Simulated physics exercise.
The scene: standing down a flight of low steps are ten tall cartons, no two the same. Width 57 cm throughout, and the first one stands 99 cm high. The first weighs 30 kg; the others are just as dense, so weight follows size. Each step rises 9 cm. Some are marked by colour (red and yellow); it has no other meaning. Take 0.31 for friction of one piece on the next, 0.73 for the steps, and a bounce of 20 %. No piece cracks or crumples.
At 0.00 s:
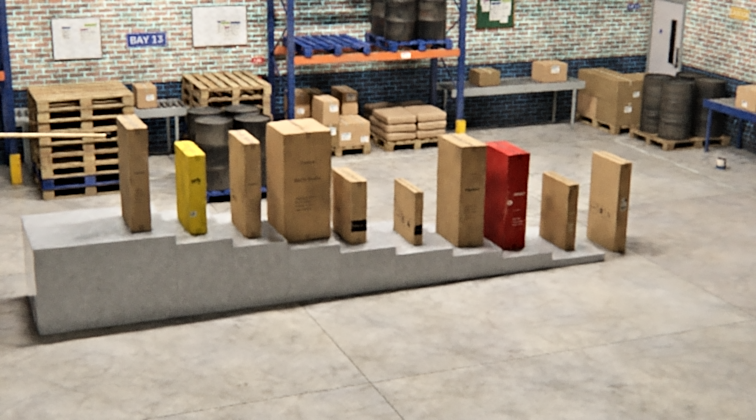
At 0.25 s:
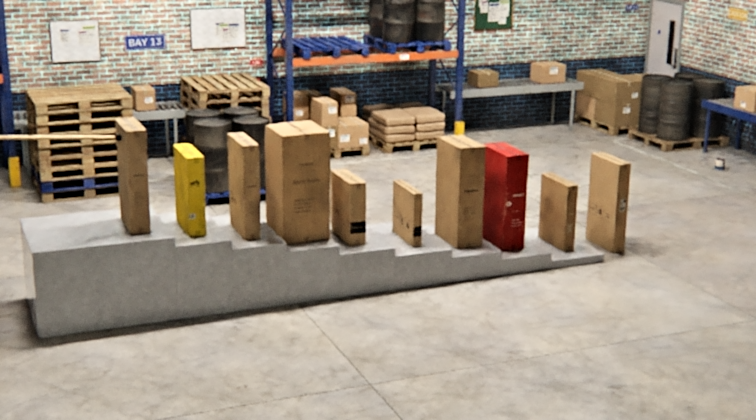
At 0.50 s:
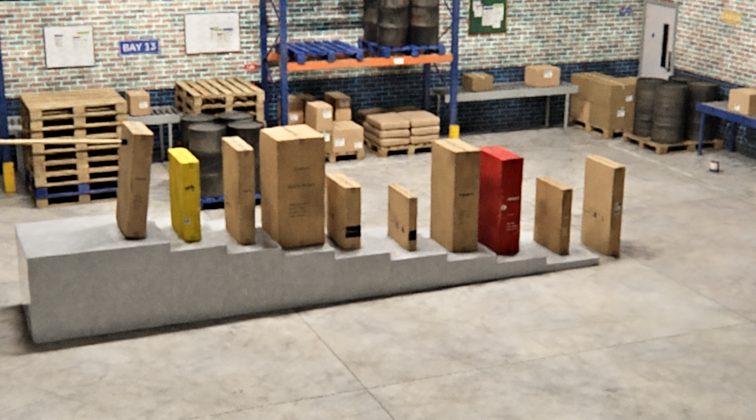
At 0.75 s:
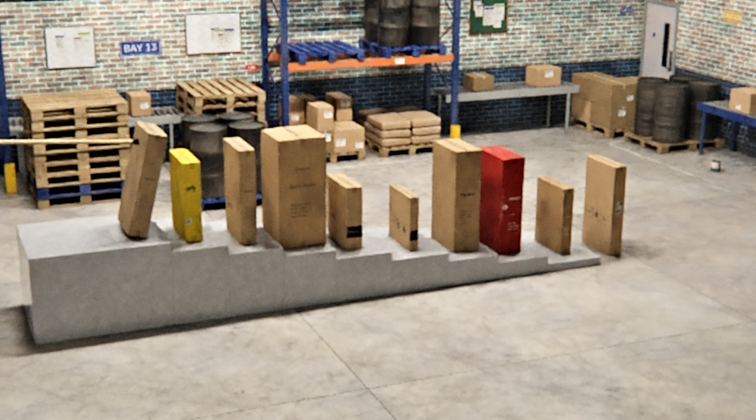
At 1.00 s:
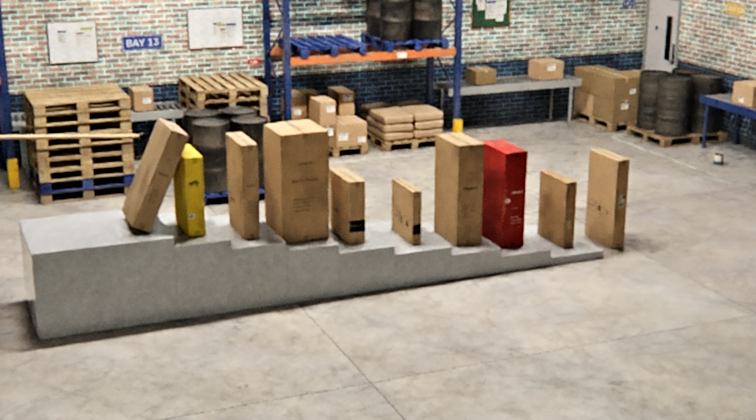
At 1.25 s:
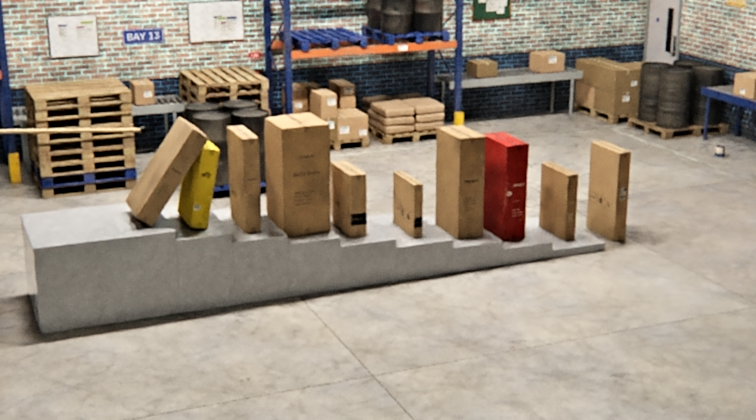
A pole pushes the leftmost carton, which tilts right and leans against the yellow one.
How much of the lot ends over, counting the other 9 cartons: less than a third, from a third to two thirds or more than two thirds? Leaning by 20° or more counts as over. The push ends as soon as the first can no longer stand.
It comes to less than a third.
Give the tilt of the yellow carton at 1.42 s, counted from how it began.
Some 30°.
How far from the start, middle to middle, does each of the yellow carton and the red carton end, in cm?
Yellow 30, red 0.
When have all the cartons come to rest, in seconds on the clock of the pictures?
At about 2.0 s.
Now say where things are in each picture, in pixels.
In the first frame (places mark the middle of the side facing us), pole end (108, 137) 10 cm from the first carton; yellow carton (198, 195); red carton (494, 196); the rest undisturbed.
In the second frame, pole end (118, 138) pushing; yellow carton (197, 197).
In the third frame, pole end (124, 142) pushing; yellow carton (192, 202); the rest undisturbed.
In the fourth frame, pole end (136, 142) pushing; yellow carton (193, 203); the rest undisturbed.
In the fifth frame, pole end (142, 137) stopped; yellow carton (196, 197); the rest undisturbed.
In the sixth frame, pole end (143, 131) stopped; yellow carton (205, 189) leaning 11°; red carton (493, 187); one has shifted.
After 1.32 s, none of the 9 other cartons over, 1 disturbed; yellow carton leaning 17°.
After 1.42 s, 1 of the 9 other cartons over; yellow carton leaning 28°.
After 1.52 s, 1 of the 9 other cartons over; yellow carton leaning 37°.
After 1.64 s, 1 of the 9 other cartons over; yellow carton leaning 44°.
At rest (2.0 s), 1 of the 9 other cartons over; yellow carton leaning 46°; red carton unmoved. That is 11 per cent. Eight left standing. As the last picture would show them, middles, yellow carton near (221, 186), red carton near (504, 186).
